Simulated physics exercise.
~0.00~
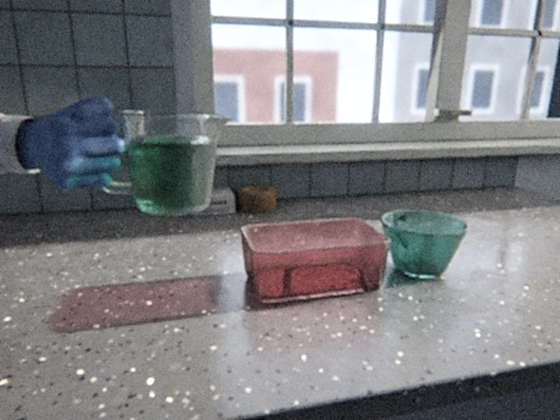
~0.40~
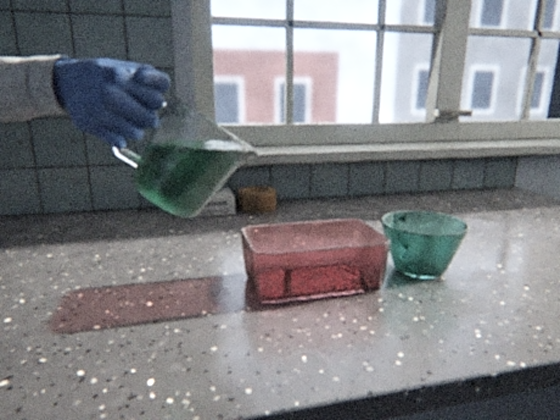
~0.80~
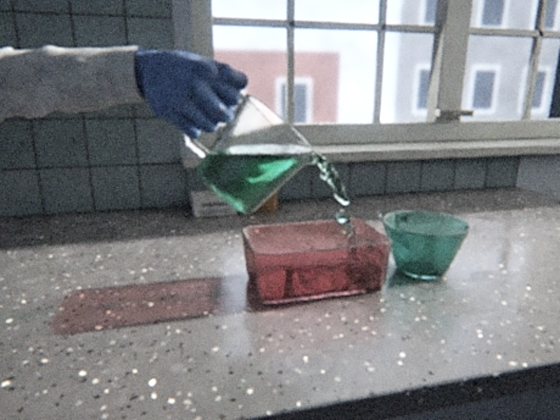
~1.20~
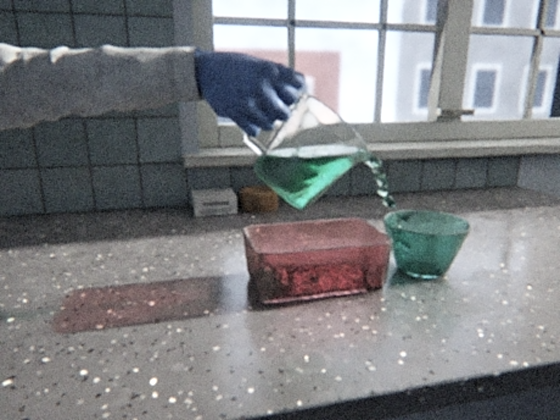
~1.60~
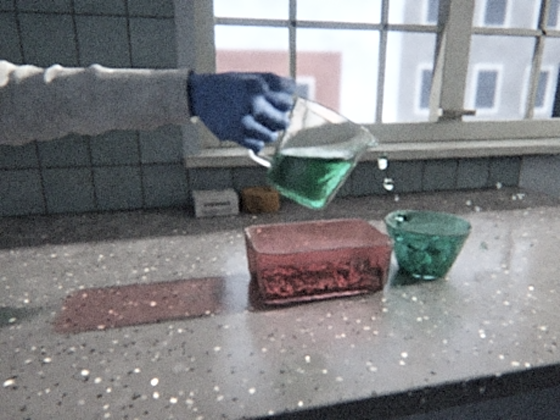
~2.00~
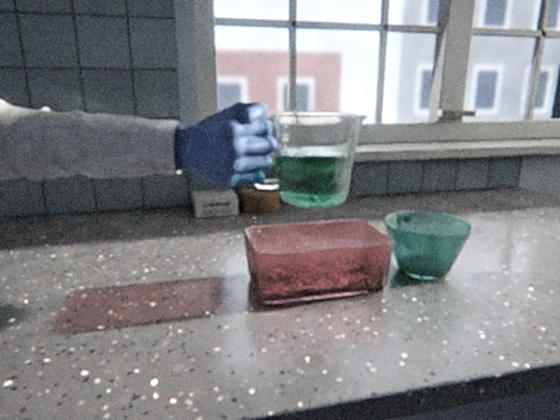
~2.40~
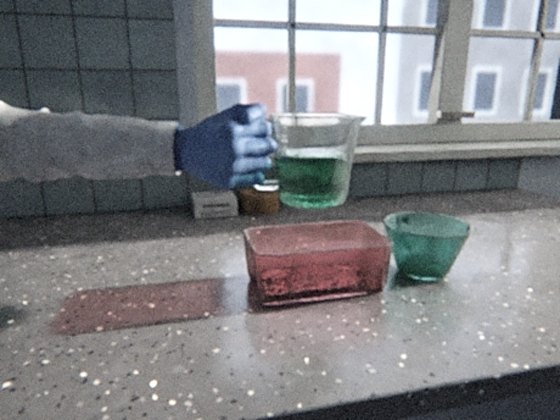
A blue-gloved hand tipped a clear jug of green liquid over a reddish oblong tub, moved right while pouring so the stream shifted toward the green cup, then set the jug upright and held it above the counter, still partly full.
